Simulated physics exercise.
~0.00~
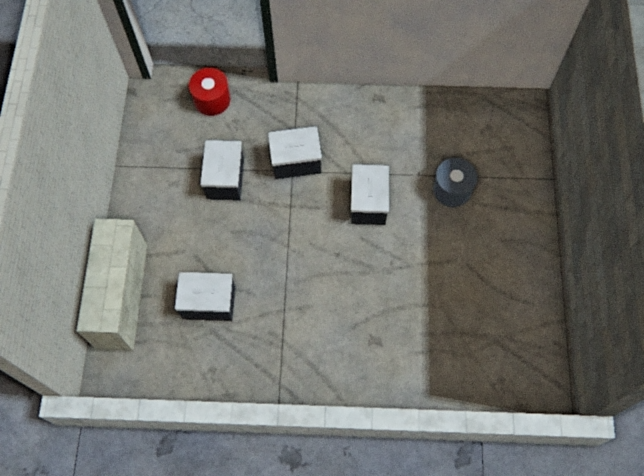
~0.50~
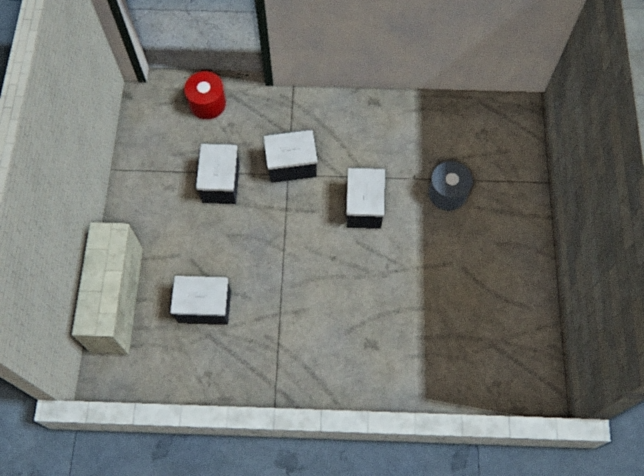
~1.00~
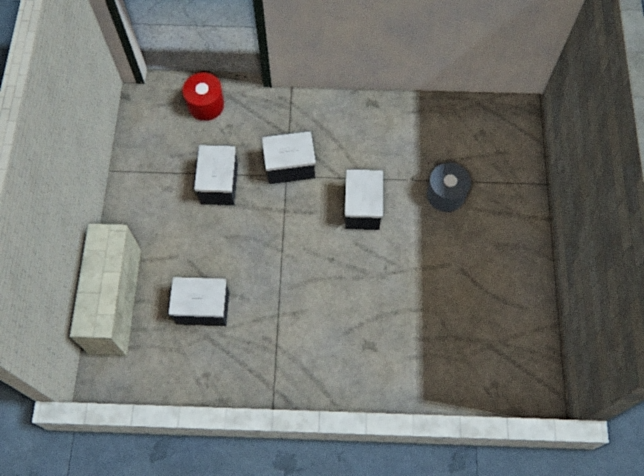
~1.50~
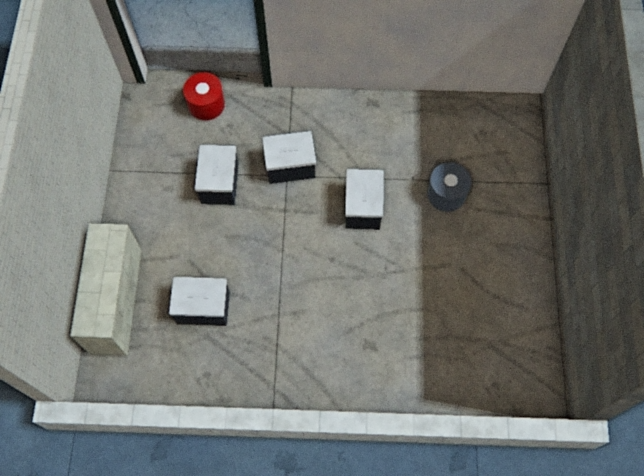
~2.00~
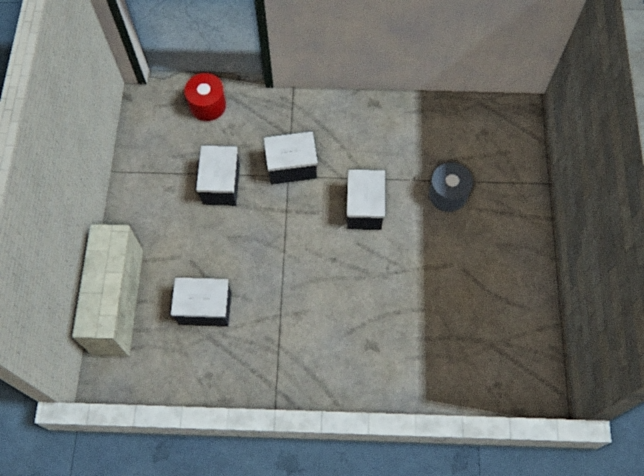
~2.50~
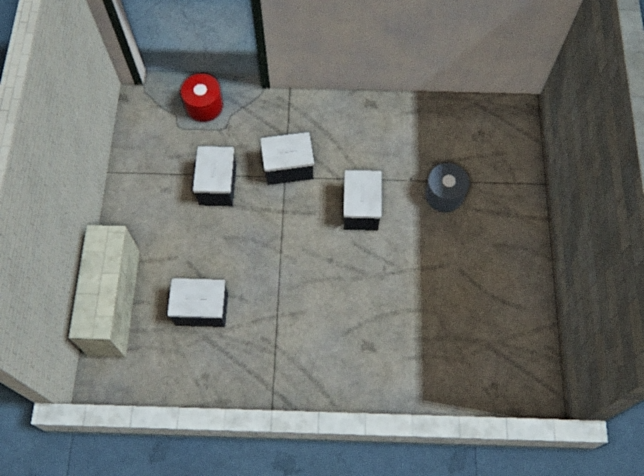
A red tub sat still by the open doorway of a small walled room, with pale boxes and a dark round object nearby, as water crept in through the doorway and around the tub.
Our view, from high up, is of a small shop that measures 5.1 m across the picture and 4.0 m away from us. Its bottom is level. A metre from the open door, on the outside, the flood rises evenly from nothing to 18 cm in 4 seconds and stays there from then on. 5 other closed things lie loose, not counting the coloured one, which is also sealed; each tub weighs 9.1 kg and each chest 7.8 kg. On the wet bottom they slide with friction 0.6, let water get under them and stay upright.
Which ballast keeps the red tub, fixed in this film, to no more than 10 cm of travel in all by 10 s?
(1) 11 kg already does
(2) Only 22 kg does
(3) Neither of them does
3.
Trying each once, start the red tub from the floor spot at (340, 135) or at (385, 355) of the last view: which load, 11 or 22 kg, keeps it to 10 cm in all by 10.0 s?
For the first spot the lighter suffices, for the second only the heavier suffices.
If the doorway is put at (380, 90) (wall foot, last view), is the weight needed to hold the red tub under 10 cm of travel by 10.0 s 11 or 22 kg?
Then the lighter mass works.
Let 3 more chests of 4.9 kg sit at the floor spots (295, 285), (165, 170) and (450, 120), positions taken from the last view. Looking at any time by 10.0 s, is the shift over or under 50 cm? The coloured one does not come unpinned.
Listed in order, they go over the bar, over the bar, beneath the bar.
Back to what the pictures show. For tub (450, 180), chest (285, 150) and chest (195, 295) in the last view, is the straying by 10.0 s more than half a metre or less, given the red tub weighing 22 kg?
Falls short; exceeds it; exceeds it.
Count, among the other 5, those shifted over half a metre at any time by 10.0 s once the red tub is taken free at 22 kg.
Tally: 4.
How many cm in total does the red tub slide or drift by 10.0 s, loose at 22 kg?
Roughly 20 centimetres.
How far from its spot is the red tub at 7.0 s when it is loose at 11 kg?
Shift: Roughly 250 cm.
After 3.5 s the red tub would be 31 cm from its start with 11 kg and 0 cm from its start with 22 kg; 7 cm of water round it then.
After 4.5 s the red tub would be 79 cm from its start with 11 kg and 5 cm from its start with 22 kg; 8 cm of water round it then.
After 7.0 s the red tub would be 233 cm from its start with 11 kg and 23 cm from its start with 22 kg; 8 cm of water round it then.
After 10.0 s the red tub would be 310 cm from its start with 11 kg and 24 cm from its start with 22 kg; 8 cm of water round it then.
